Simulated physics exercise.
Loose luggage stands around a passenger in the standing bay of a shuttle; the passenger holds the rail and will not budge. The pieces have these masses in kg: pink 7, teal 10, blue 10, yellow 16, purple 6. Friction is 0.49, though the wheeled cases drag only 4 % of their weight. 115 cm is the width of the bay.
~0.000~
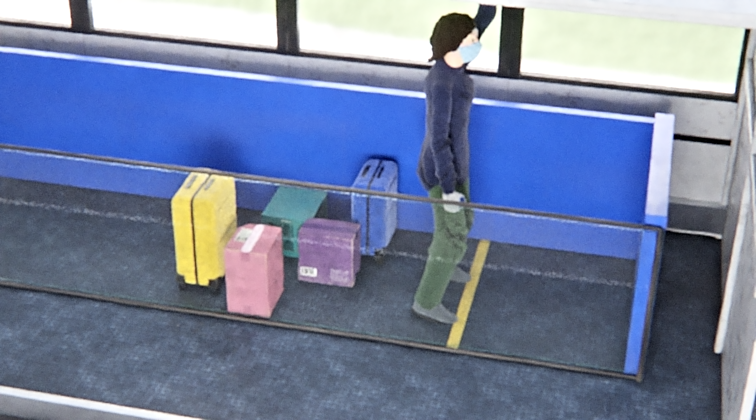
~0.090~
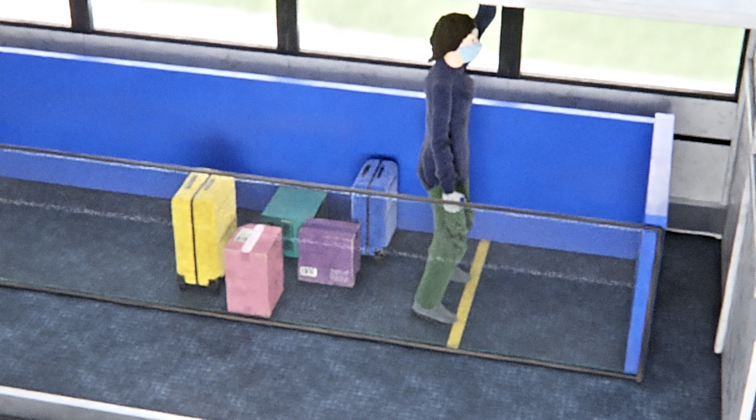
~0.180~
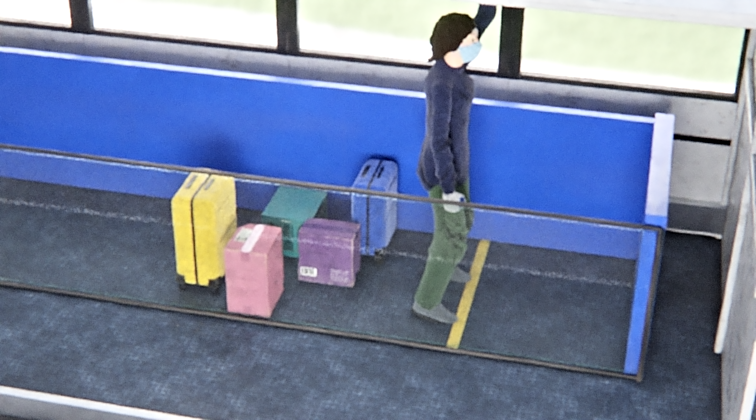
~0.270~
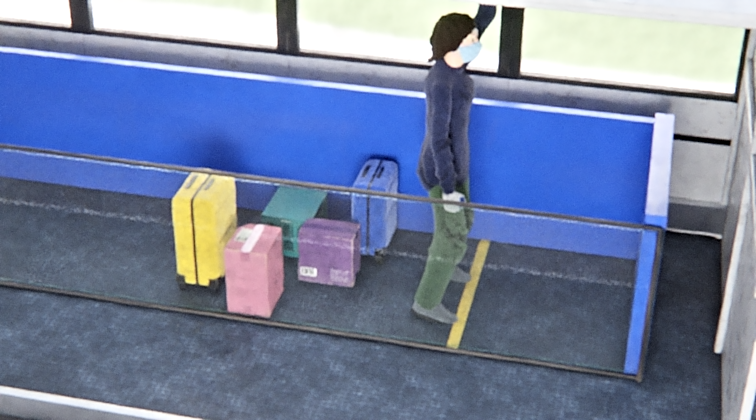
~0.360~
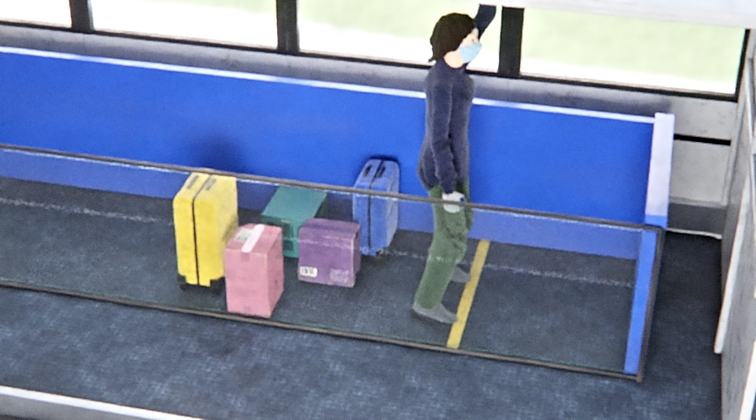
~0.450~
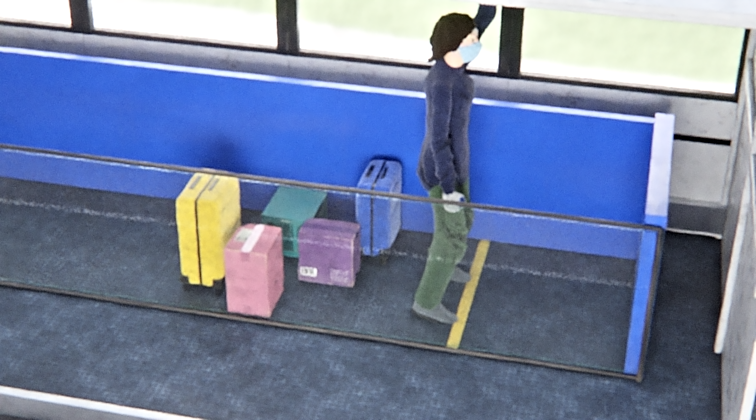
The yellow and blue suitcases shift very slightly right while the masked passenger stands still.
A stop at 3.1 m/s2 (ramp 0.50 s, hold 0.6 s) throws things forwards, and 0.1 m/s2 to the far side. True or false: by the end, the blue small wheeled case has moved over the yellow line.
True.
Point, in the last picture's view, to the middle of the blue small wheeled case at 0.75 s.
Position, last picture: Approx. (409, 215).
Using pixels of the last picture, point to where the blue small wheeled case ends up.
(601, 235).
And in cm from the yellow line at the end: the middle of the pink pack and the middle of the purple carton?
Pink pack 60 short, purple carton 40 short.
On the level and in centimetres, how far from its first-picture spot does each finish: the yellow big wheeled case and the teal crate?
Yellow big wheeled case 90 and teal crate 0.
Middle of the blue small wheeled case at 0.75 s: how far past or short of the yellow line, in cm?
Position: Approx. 40 cm short.
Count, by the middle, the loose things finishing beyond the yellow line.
All told, it comes to 1.
After 0.75 s the blue small wheeled case is 42 cm short of the yellow line, tilted 0°, near (409, 215) in the last picture's view.
After 1.15 s the blue small wheeled case is 16 cm short of the yellow line, tilted 0°, near (455, 217) in the last picture's view.
After 1.65 s the blue small wheeled case is 21 cm past the yellow line, tilted 0°, near (519, 224) in the last picture's view.
When all is still (2.7 s), pink pack stops short of the yellow line; teal crate stops short of the yellow line; blue small wheeled case crosses the yellow line; yellow big wheeled case stops short of the yellow line; purple carton stops short of the yellow line.
